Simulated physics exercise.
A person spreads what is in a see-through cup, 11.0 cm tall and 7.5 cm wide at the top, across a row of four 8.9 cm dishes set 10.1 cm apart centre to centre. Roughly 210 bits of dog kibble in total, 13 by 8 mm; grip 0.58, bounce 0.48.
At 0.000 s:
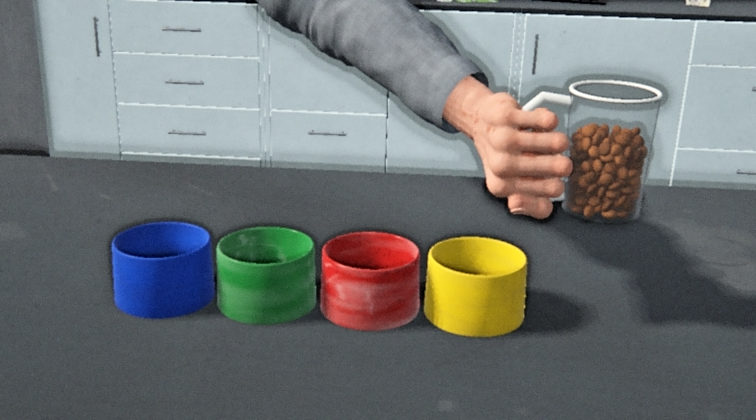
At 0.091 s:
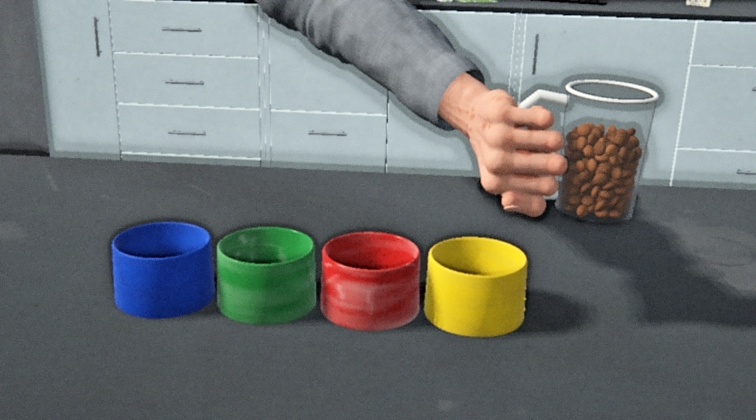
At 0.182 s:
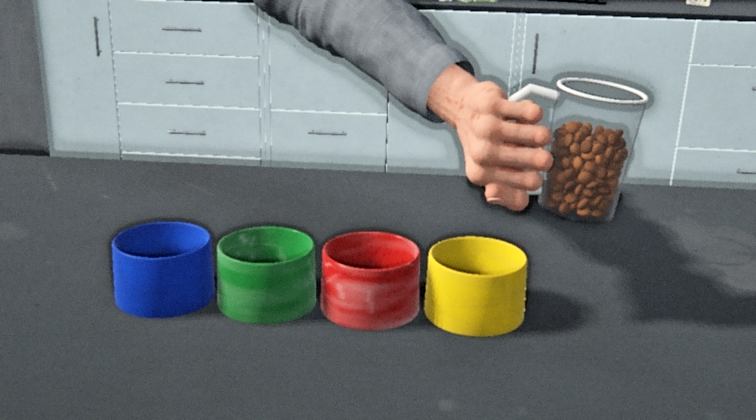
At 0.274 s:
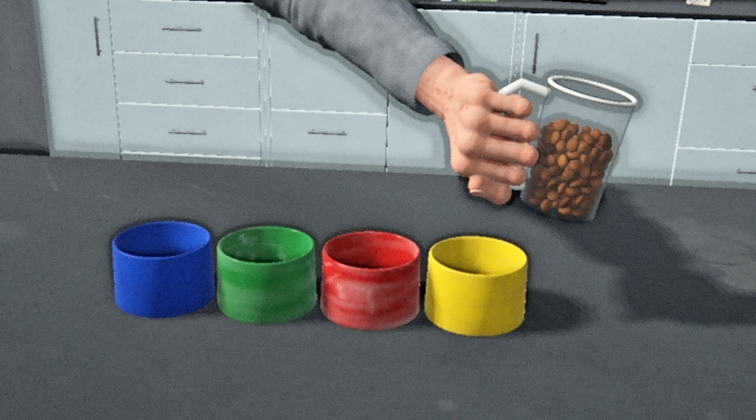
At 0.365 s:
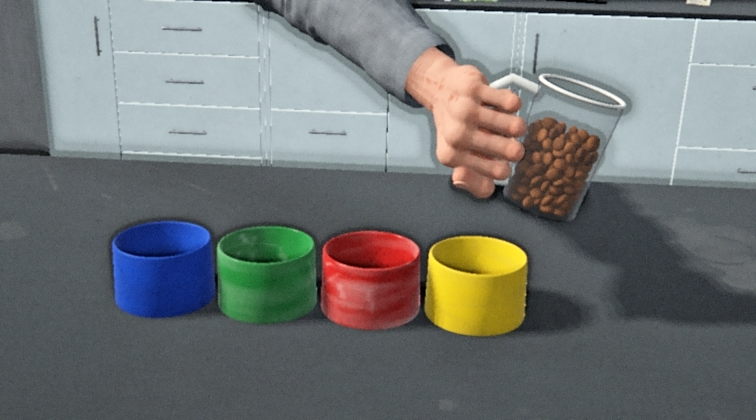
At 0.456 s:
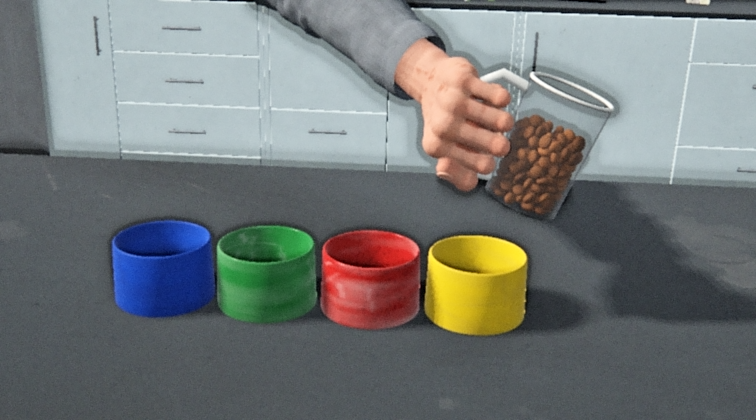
A dark countertop in front of pale blue-grey cabinets and drawers is seen from slightly above by a camera that stays still. Four round, open dishes stand empty in a row, blue, green, red and yellow from left to right, while a grey-sleeved arm holds a see-through cup of brown kibble by its handle behind them at the right. The hand moves the cup a short way left, steadily leaning it to the right.
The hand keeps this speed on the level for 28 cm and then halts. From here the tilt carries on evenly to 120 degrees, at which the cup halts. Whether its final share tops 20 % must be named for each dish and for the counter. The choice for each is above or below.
At the end, red dish: Share greater than a fifth. Blue dish: Share not greater than a fifth. Green dish: Share not greater than a fifth. Yellow dish: Share not greater than a fifth. Counter: Share not greater than a fifth.
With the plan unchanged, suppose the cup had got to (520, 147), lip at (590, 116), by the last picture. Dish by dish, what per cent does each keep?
Kept per dish: Red = 100, blue = 0, green = 0, yellow = 0.
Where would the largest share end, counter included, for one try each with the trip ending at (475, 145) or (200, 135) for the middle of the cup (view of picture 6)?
On the first run most goes to counter, and on the second to green.
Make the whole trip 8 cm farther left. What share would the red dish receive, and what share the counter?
I'd expect red at 0 and the counter at 0.
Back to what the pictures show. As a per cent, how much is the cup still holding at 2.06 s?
It works out to about 100 per cent of the load.
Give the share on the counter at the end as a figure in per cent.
About 0 percent.
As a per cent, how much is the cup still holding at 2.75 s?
My guess is near 25 per cent.
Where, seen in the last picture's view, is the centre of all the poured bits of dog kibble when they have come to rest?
About (370, 277).
After 1.42 s, tilt 66 degrees; cup holds 100 %.
Then, at 2.06 s, tilt 97 degrees; cup holds 100 %.
After 2.75 s, tilt 120 degrees; cup holds 25 %, red 70 %.
At rest (3.5 s), red 100 %, blue 0 %, green 0 %, yellow 0 %, counter 0 %.
